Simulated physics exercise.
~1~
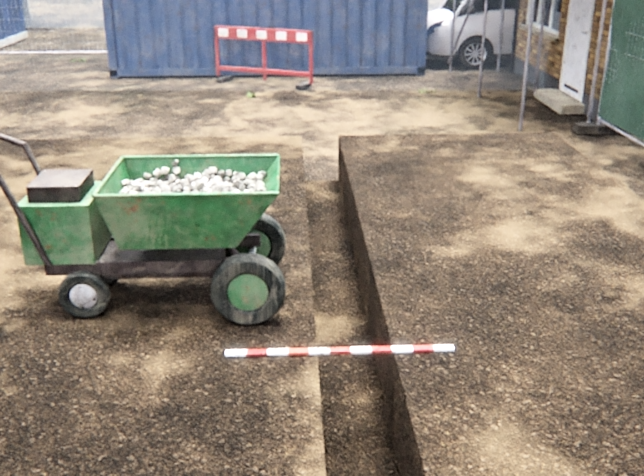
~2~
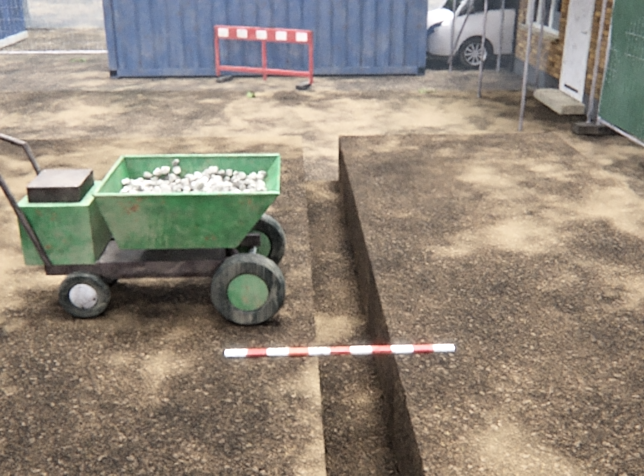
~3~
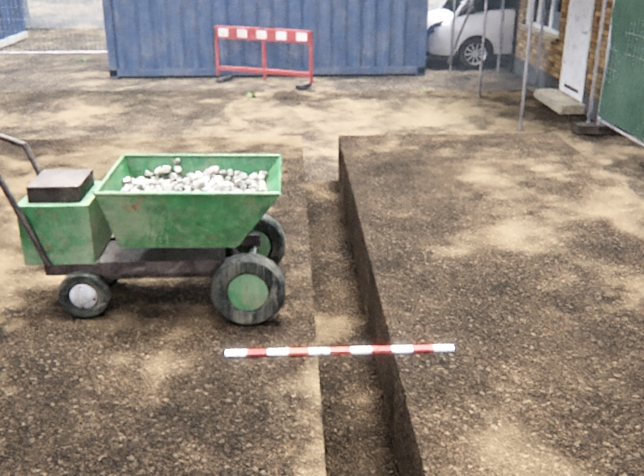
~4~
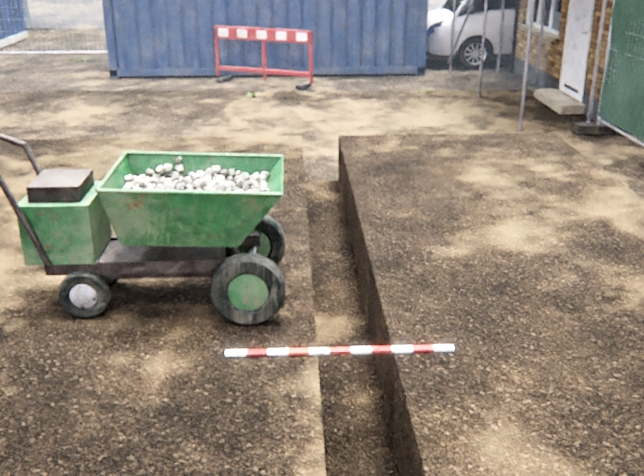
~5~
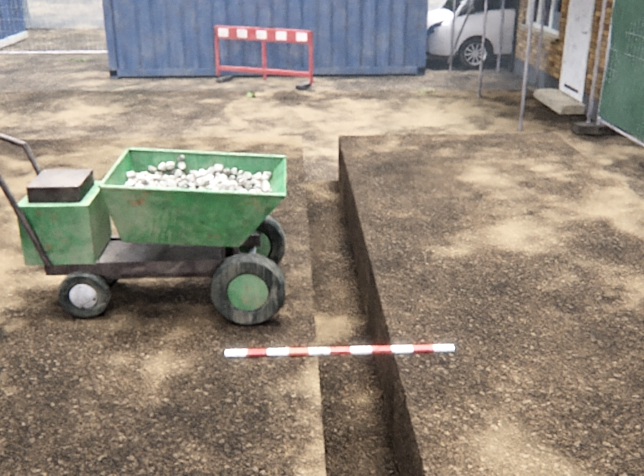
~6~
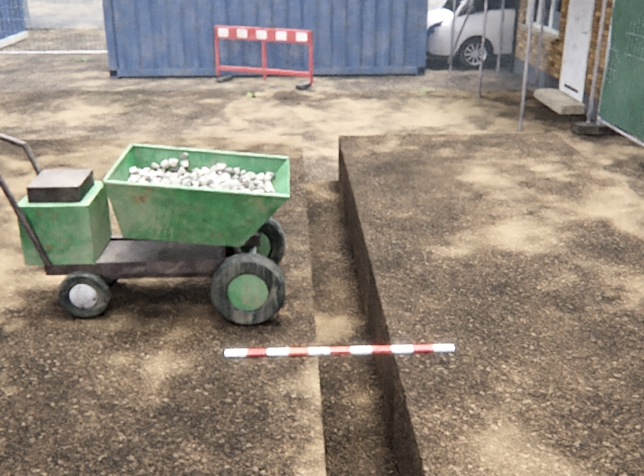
Green motor barrow standing beside a straight-sided trench, its skip of pale stones tilting slightly towards the right, wheels staying still.
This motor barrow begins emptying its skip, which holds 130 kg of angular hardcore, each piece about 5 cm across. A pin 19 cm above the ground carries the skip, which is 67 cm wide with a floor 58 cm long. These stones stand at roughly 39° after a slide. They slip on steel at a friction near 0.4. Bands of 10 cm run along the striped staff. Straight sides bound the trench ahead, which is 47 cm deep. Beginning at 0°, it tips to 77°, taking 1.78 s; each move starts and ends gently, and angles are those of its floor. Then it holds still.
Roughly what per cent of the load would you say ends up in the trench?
I'd say 70 per cent ends up in the trench.
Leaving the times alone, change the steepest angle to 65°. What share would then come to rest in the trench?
With that change, near 35 per cent.
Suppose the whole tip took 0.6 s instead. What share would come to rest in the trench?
I'd put it at some 40 in a hundred.
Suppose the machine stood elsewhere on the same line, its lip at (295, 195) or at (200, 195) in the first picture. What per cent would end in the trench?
About 30 per cent first, then about 70 per cent.
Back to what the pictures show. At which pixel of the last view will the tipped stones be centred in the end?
Their middle is at about (364, 347).
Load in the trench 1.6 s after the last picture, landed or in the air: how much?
Roughly 20% by that time.
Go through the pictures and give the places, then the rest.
In the first frame, lip at (278, 193), floor tilted 0°, highest stones at (187, 177).
In the second frame, the skip is at 0°, its lip at (278, 194); the top of the load is at (187, 177).
In the third frame, lip at (280, 194), floor tilted 1°, highest stones at (183, 174).
In the fourth frame, lip at (282, 195), floor tilted 2°, highest stones at (182, 175).
In the fifth frame, lip at (285, 196), floor tilted 4°, highest stones at (181, 172).
In the sixth frame, lip at (289, 197), floor tilted 6°, highest stones at (177, 171).
Then, 1.0 s after the last picture the floor is at 65°, 100 % in the skip; the foremost stones are at (349, 246).
Then, 1.6 s after the last picture the floor is at 77°, 61 % in the skip, 19 % in the trench, 19 % past the trench; the foremost stones are at (429, 278).
Then, 1.9 s after the last picture the floor is at 77°, 31 % in the skip, 38 % in the trench, 31 % past the trench; the foremost stones are at (477, 288).
Then, 3.9 s after the last picture the floor is at 77°, 0 % in the skip, 70 % in the trench, 30 % past the trench; the foremost stones are at (481, 288).
